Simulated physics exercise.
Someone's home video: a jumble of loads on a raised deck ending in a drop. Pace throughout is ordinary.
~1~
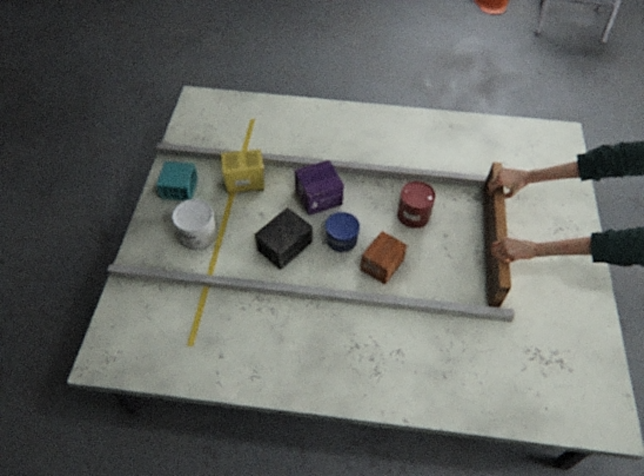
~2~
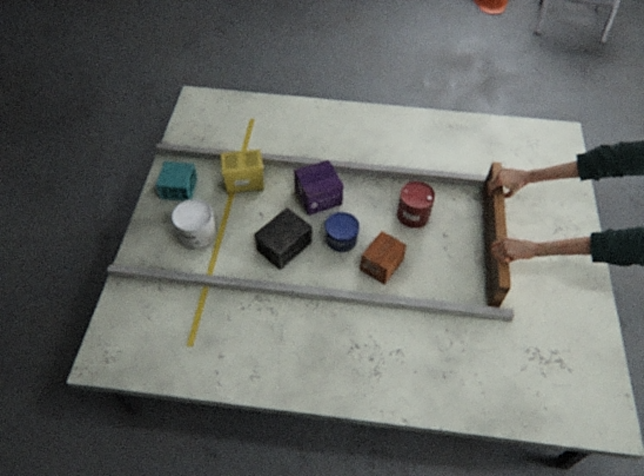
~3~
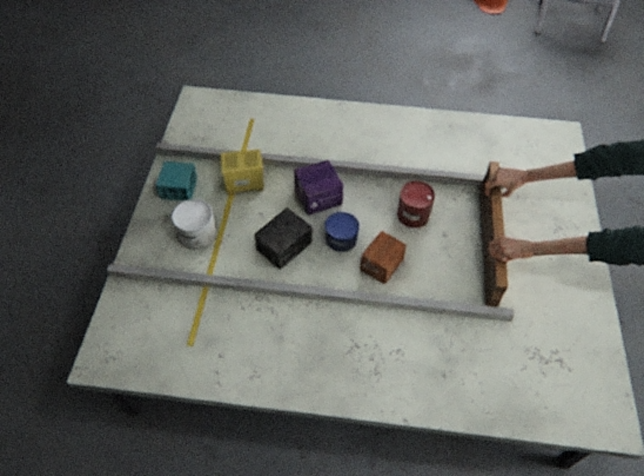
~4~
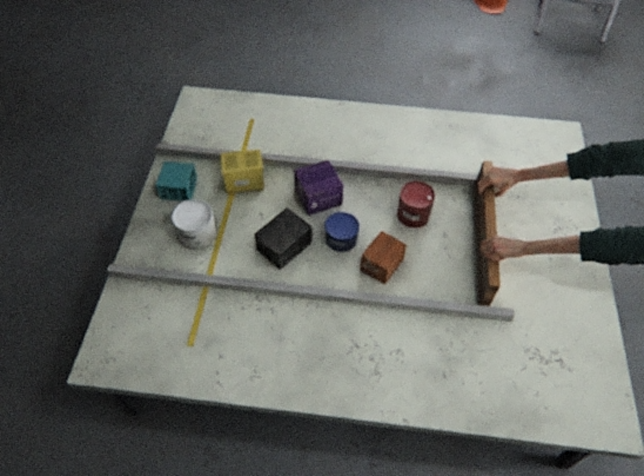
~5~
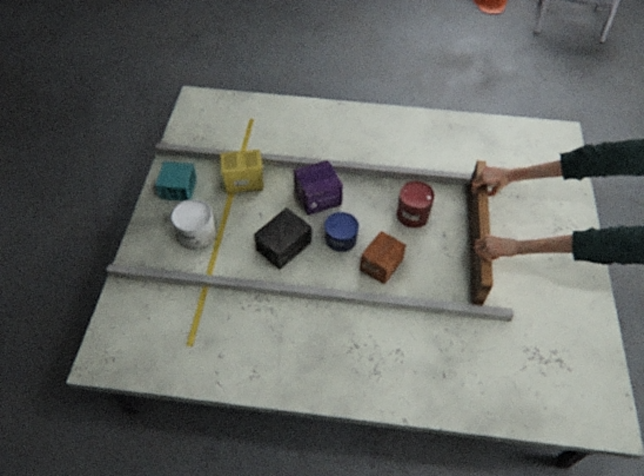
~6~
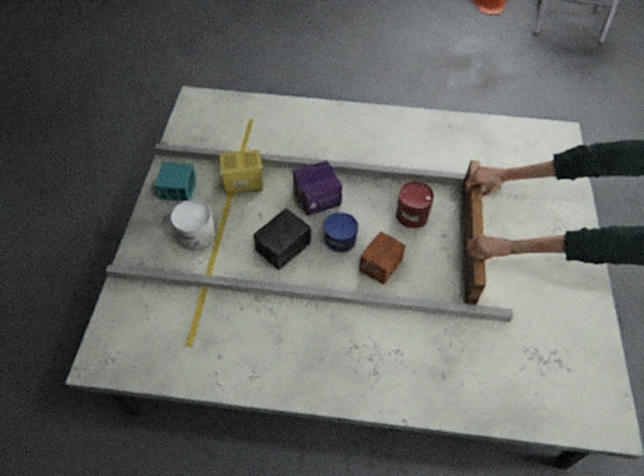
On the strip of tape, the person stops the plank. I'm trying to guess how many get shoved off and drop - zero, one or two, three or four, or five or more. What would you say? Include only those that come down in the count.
I would say zero.
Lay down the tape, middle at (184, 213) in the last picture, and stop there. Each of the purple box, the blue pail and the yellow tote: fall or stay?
Check: The purple box remains in place; the blue pail remains in place; the yellow tote takes the fall.
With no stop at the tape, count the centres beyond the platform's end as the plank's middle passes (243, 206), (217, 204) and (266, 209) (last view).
Middles past end - pos 1: 0, pos 2: 0, pos 3: 0.
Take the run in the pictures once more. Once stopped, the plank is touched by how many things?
Well, it touches 3.
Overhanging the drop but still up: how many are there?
The number overhanging is 2.
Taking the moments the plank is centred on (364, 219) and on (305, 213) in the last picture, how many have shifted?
The number moved is 3 and then 6.
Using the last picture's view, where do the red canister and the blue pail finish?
The first near (210, 192), the second near (204, 221).
A little later, none off yet; turquoise crate at rest near (176, 182); white pail at rest near (194, 225); yellow tote at rest near (242, 173).
Next, none off yet; turquoise crate at rest near (176, 182); white pail at rest near (194, 225); yellow tote shifted a little near (228, 166).
When it is over, the number that fall off is zero.
